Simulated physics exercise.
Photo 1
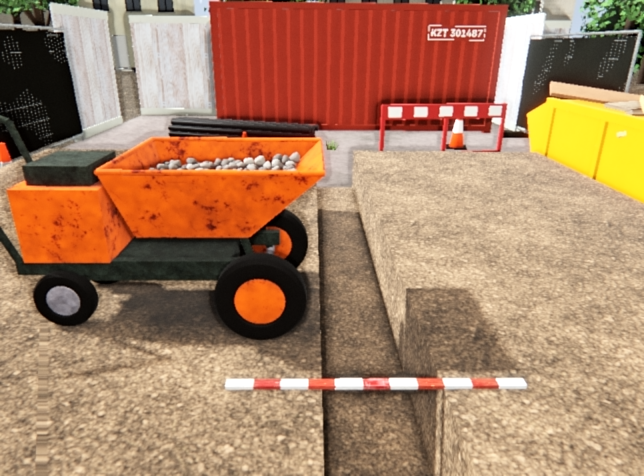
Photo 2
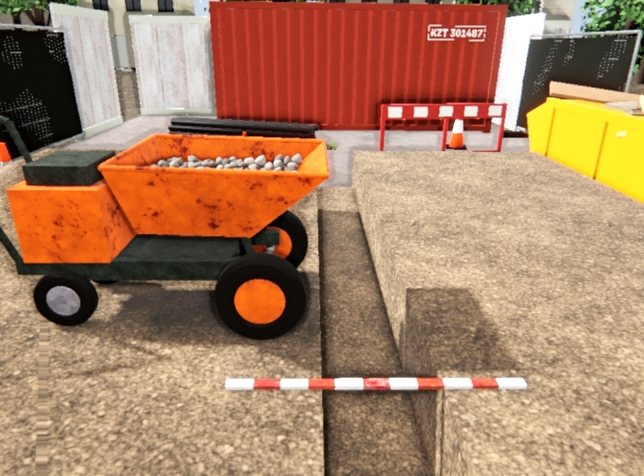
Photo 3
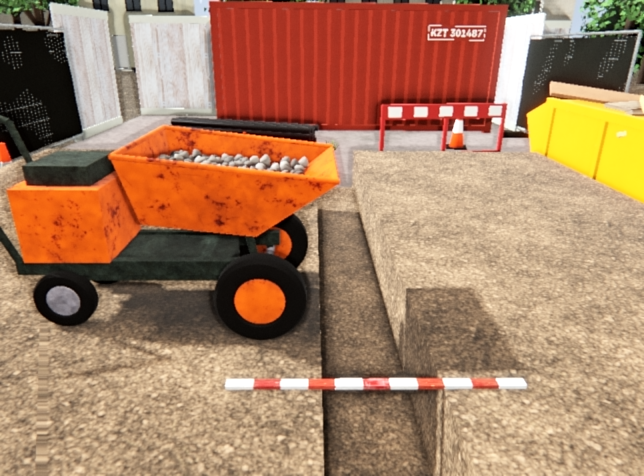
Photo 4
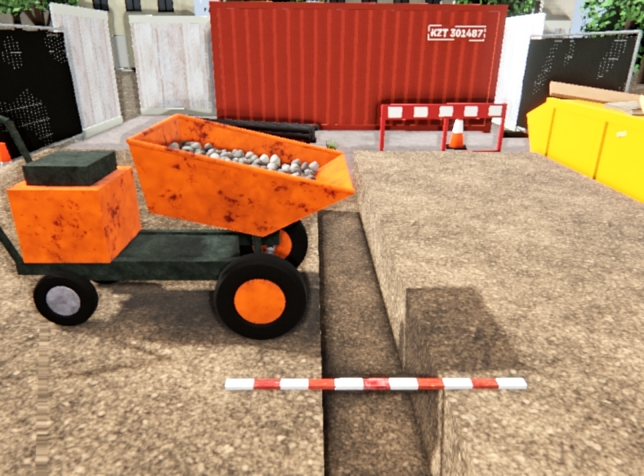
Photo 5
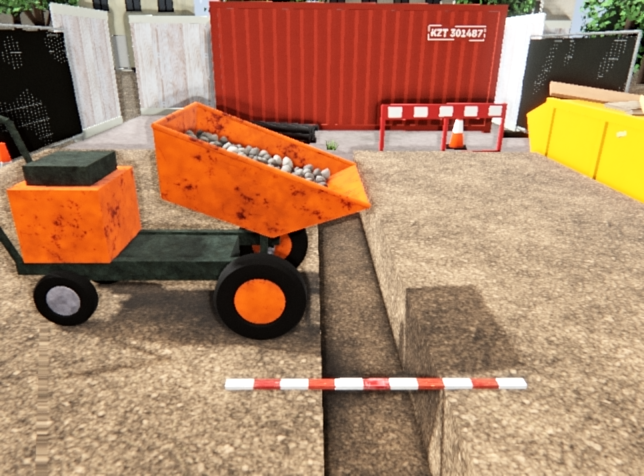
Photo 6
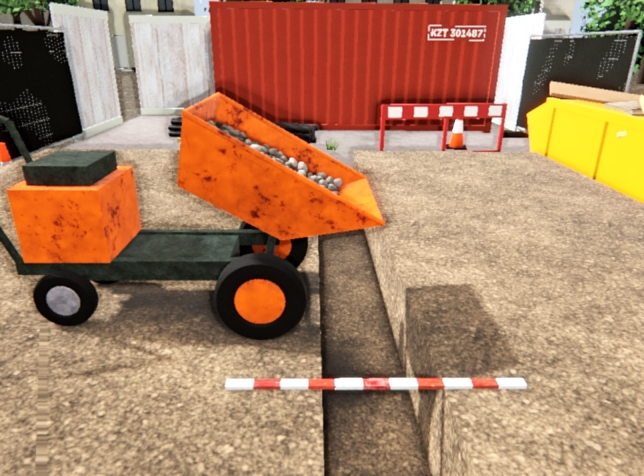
We see an orange powered barrow loaded with rounded grey stones beside a narrow trench, a red container behind it; its tray tilts forward to the right, the back rising and the lip lowering over the trench.
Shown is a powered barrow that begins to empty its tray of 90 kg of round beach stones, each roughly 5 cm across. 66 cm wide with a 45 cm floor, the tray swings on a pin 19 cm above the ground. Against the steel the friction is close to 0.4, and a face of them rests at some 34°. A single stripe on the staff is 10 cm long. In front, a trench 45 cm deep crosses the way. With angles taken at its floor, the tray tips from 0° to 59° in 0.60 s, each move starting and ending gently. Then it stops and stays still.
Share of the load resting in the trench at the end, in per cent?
19 per cent.
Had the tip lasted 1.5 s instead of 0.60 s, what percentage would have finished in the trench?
Close to 35 per cent then.
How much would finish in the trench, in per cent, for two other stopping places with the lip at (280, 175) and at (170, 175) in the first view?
Close to 60 percent in the first case, 85 percent in the second.
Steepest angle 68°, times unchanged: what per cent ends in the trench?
Close to 15 per cent then.
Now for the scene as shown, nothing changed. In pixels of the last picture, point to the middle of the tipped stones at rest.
Roughly at pixel (460, 299).
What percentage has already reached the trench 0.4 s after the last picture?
Some 5 per cent.
Then, 0.1 s after the last picture the floor is at 50°, 100 % in the tray; the foremost stones are at (367, 236).
Then, 0.4 s after the last picture the floor is at 59°, 87 % in the tray, 6 % in the trench, 7 % past the trench; the foremost stones are at (439, 272).
Then, 0.7 s after the last picture the floor is at 59°, 27 % in the tray, 4 % in the trench, 69 % past the trench; the foremost stones are at (562, 292).
Then, 2.7 s after the last picture the floor is at 59°, 0 % in the tray, 19 % in the trench, 81 % past the trench; the foremost stones are past the picture's edge.
